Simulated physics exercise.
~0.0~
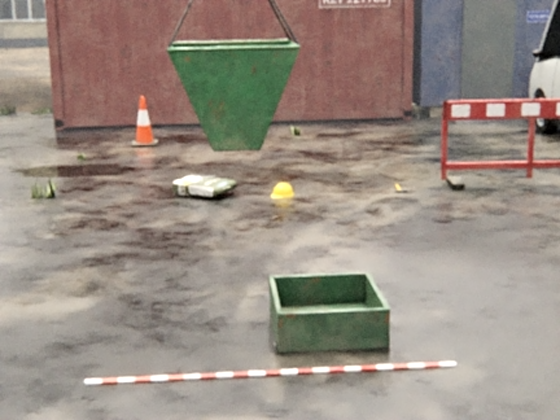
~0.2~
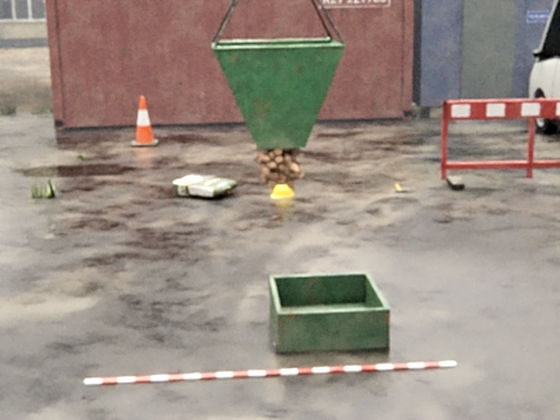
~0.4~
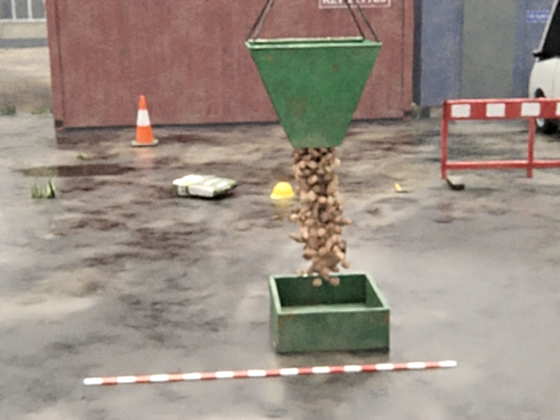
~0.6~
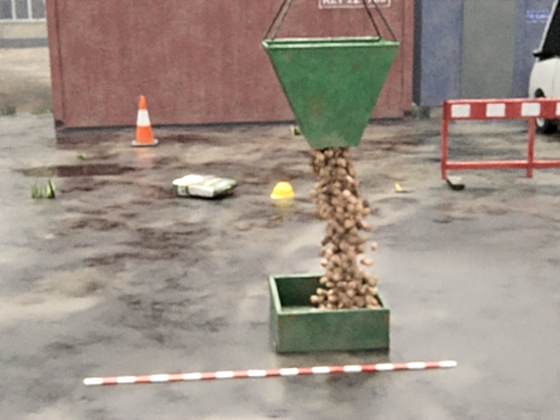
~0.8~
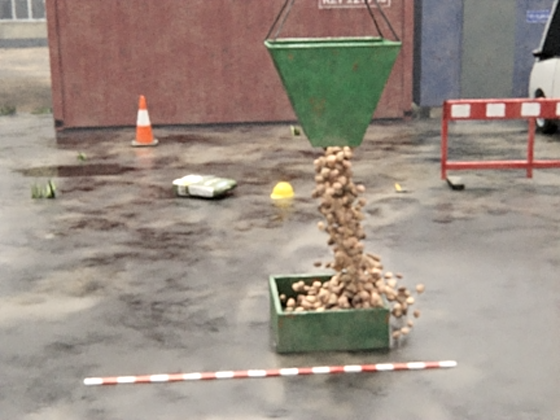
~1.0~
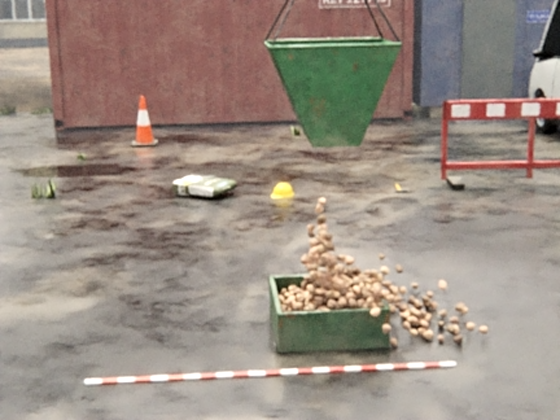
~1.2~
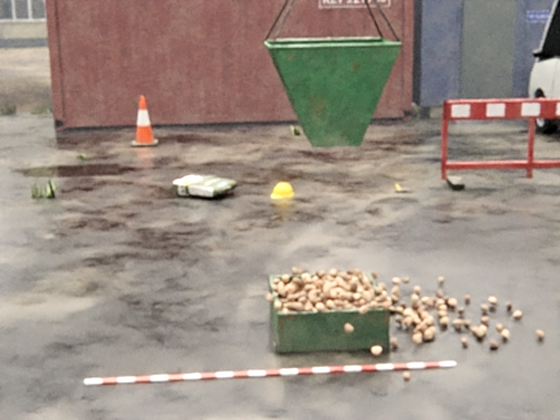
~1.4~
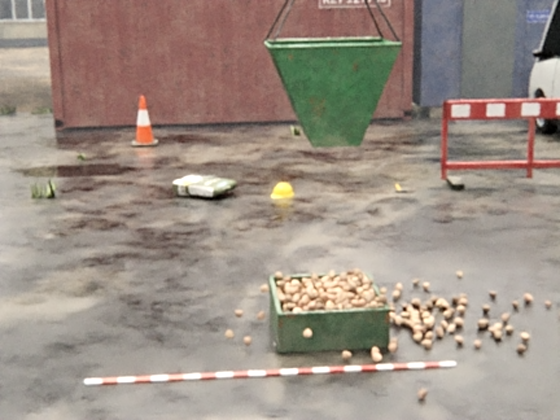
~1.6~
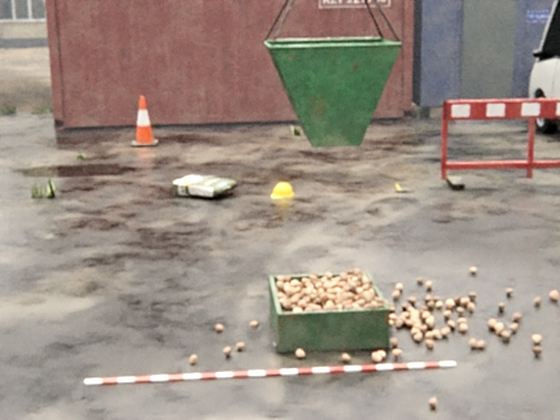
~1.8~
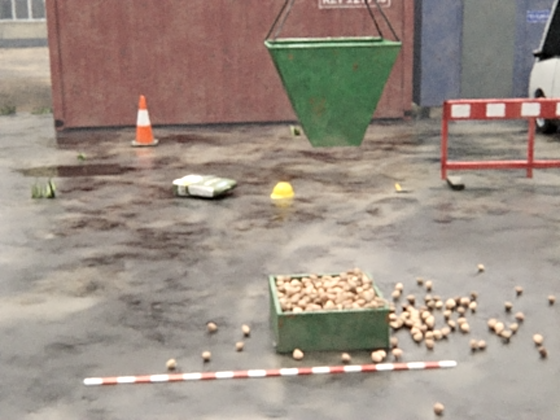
Green hopper swinging rightwards on a crane, dropping brown cobbles into a green bin, most filling it, some scattering mainly right.
